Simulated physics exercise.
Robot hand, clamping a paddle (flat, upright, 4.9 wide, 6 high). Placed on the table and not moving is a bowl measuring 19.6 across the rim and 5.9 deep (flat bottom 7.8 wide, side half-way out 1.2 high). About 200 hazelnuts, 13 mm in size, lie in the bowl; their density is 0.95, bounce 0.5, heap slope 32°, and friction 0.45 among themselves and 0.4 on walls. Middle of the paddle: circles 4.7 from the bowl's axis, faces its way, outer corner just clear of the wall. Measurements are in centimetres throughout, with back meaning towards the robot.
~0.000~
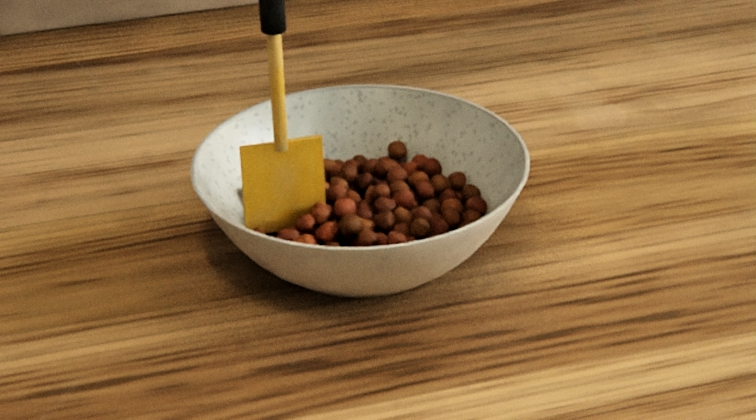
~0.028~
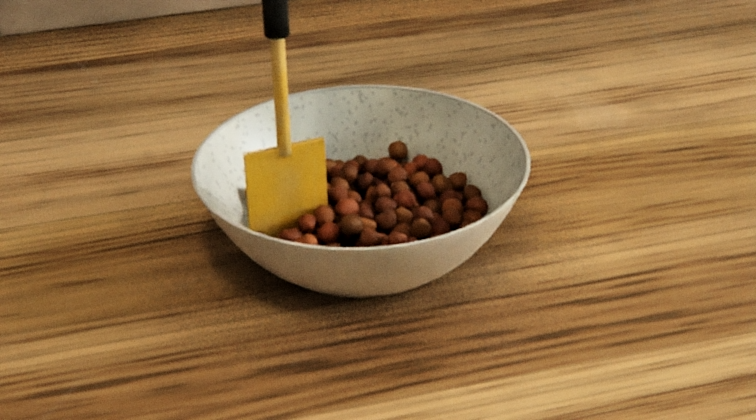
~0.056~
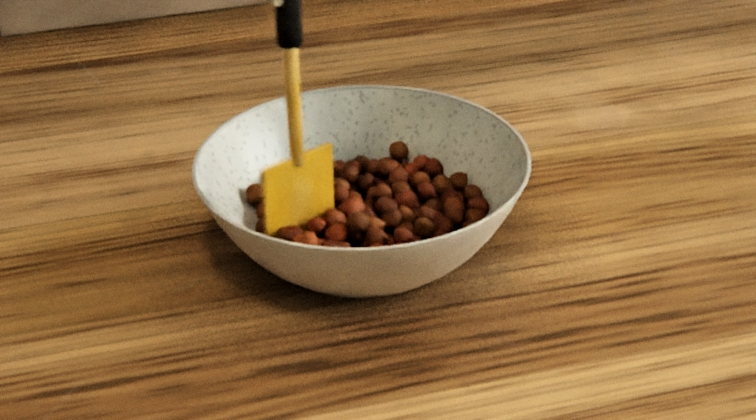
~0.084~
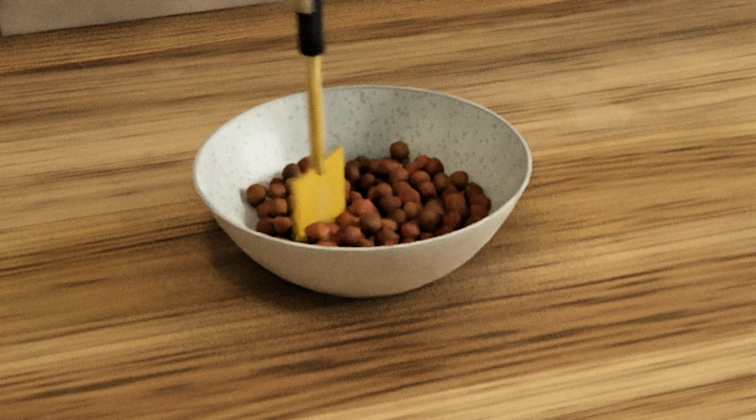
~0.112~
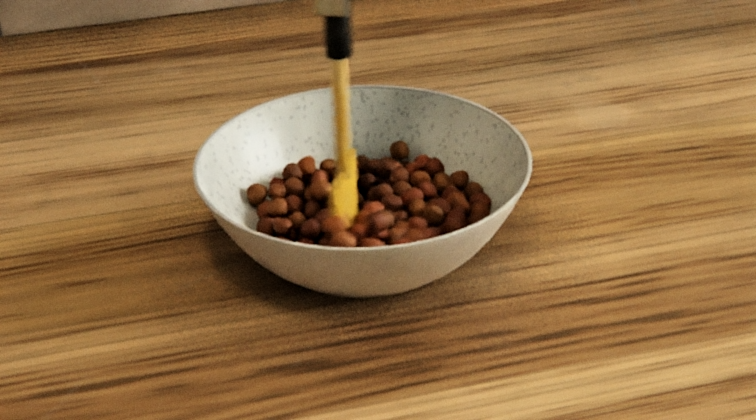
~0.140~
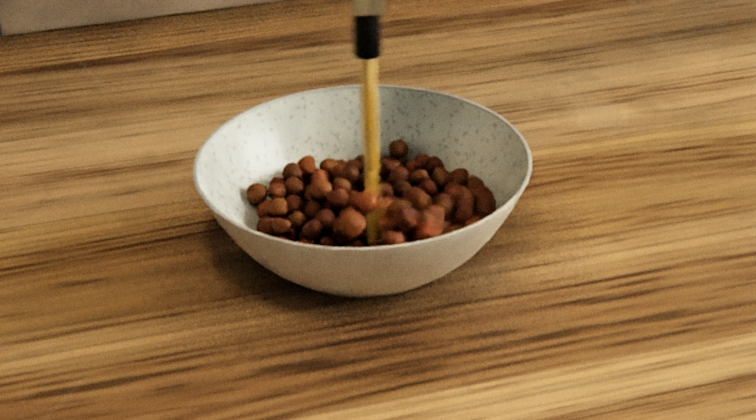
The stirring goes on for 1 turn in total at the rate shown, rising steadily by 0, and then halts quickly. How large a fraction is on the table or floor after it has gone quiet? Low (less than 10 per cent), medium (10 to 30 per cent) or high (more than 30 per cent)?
The share is medium, between 10 and 30 per cent.
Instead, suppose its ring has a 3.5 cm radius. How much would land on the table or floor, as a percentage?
Roughly 5 percent, I'd expect.
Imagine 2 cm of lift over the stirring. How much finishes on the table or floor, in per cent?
My guess is close to 10 per cent.
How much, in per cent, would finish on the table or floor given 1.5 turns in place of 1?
About 25 per cent.
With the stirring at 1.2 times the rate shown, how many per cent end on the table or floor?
Estimated share: Close to 25 per cent.
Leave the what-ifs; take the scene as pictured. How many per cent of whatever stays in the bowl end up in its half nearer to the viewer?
I'd put it at roughly 65 per cent.
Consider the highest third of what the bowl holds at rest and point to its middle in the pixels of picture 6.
At about (328, 247).
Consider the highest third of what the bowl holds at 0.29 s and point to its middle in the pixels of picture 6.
Centre of upper third: Approx. (447, 141) px.
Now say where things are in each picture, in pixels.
The first frame shows paddle neck at (279, 118), 0° round; upper third of the load around (369, 207), from x 255 to 475, top at y 150; 202 in the bowl.
The second frame shows paddle neck at (283, 123), 7° round; upper third of the load around (369, 208), from x 255 to 475, top at y 150.
The third frame shows paddle neck at (295, 133), 25° round; upper third of the load around (373, 212), from x 255 to 475, top at y 150.
The fourth frame shows paddle neck at (316, 141), 44° round; upper third of the load around (374, 214), from x 255 to 480, top at y 150.
The fifth frame shows paddle neck at (342, 145), 63° round; upper third of the load around (395, 223), from x 255 to 480, top at y 150.
The sixth frame shows paddle neck at (371, 145), 82° round; upper third of the load around (415, 218), from x 255 to 485, top at y 150; 202 in the bowl.
After 0.29 s, 188° round, highest piece 9 above the table; 192 in the bowl, 2 on the table or floor, 8 in flight or on the tool.
After 0.45 s, 293° round, highest piece 8 above the table; 178 in the bowl, 15 on the table or floor, 9 in flight or on the tool.
After 0.73 s, 0° round, highest piece 6 above the table; 163 in the bowl, 37 on the table or floor, 2 in flight or on the tool.
After 1.43 s, 0° round, highest piece 5 above the table; 163 in the bowl, 39 on the table or floor.
At rest, 163 in the bowl, 39 on the table or floor. That is 19 % on the table or floor.
